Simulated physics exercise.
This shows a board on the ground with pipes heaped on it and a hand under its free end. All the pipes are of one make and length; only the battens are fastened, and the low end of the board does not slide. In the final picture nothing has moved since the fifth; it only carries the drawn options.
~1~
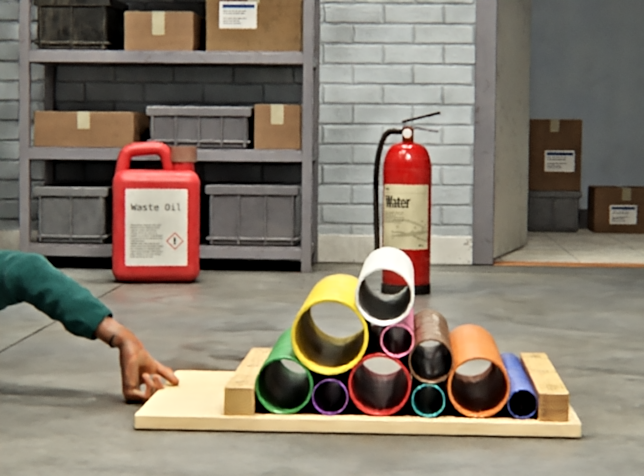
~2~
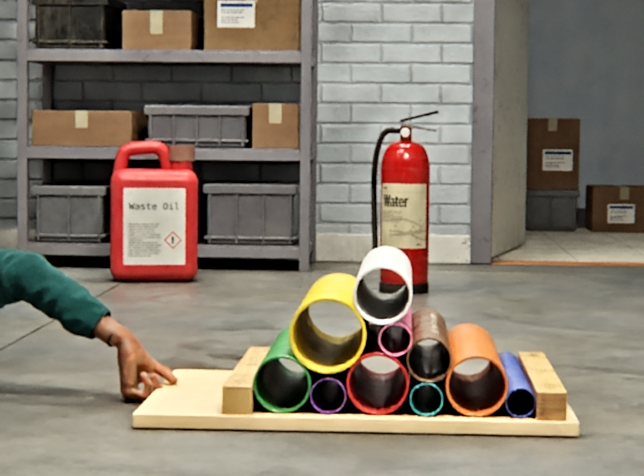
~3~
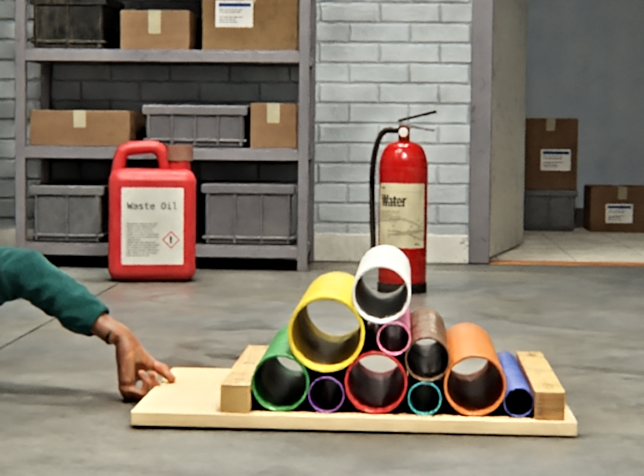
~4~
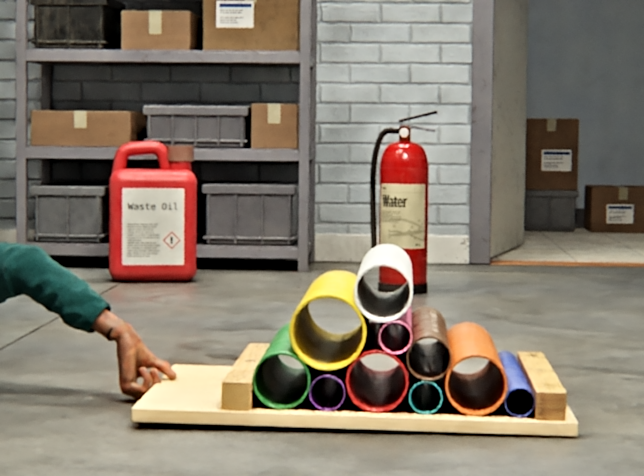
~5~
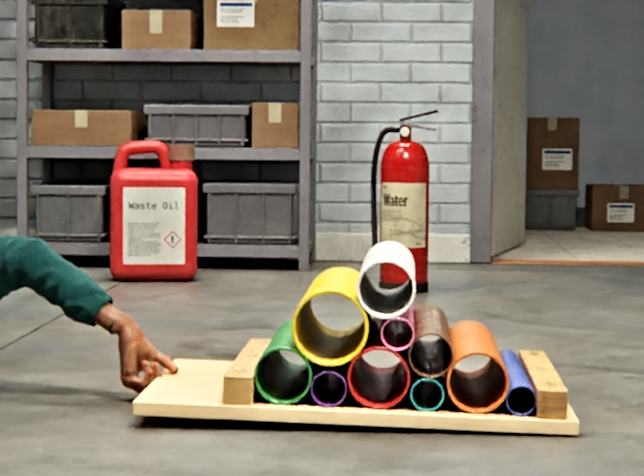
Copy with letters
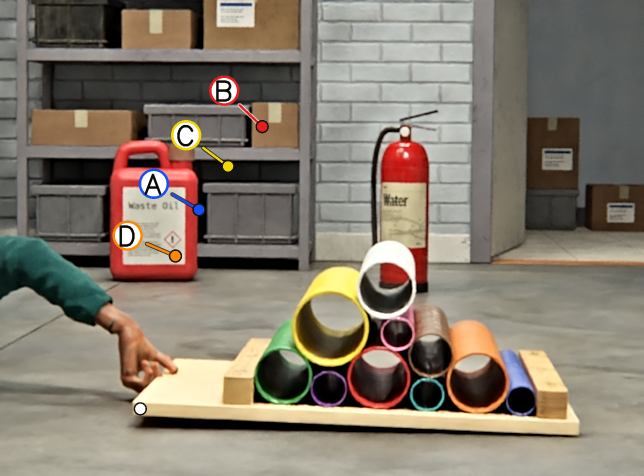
A hand at the left gripped the free end of a wooden board stacked with colourful pipes and raised it very slightly, while the pipes stayed heaped between the two wooden blocks.
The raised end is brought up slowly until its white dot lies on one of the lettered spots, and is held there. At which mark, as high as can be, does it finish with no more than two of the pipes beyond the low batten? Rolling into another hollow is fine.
No higher than B.
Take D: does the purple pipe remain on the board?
Yes.
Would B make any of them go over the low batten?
Yes, at B.
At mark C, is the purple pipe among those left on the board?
The purple pipe: Yes.
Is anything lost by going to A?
Yes, at A.
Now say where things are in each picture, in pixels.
The first frame shows brown pipe (431, 361); pink pipe (397, 340); white pipe (385, 296).
The second frame shows white pipe (383, 295); board (359, 387).
The third frame shows board (357, 385); green pipe (280, 383); orange pipe (475, 385).
The fourth frame shows board (358, 384); green pipe (281, 381); purple pipe (327, 393).
The fifth frame shows board (360, 381); green pipe (283, 376); purple pipe (329, 389).
On the marked copy, A at (199, 210); B at (262, 127); C at (228, 166); D at (175, 256); the white dot at (141, 409).
With B. Early on, board at 22°.
Further on, board at 42°.
At the end, board at 43°, one over the low batten (white).
As for the rest, A one over the low batten (white); C one over the low batten (white); D one over the low batten (white).
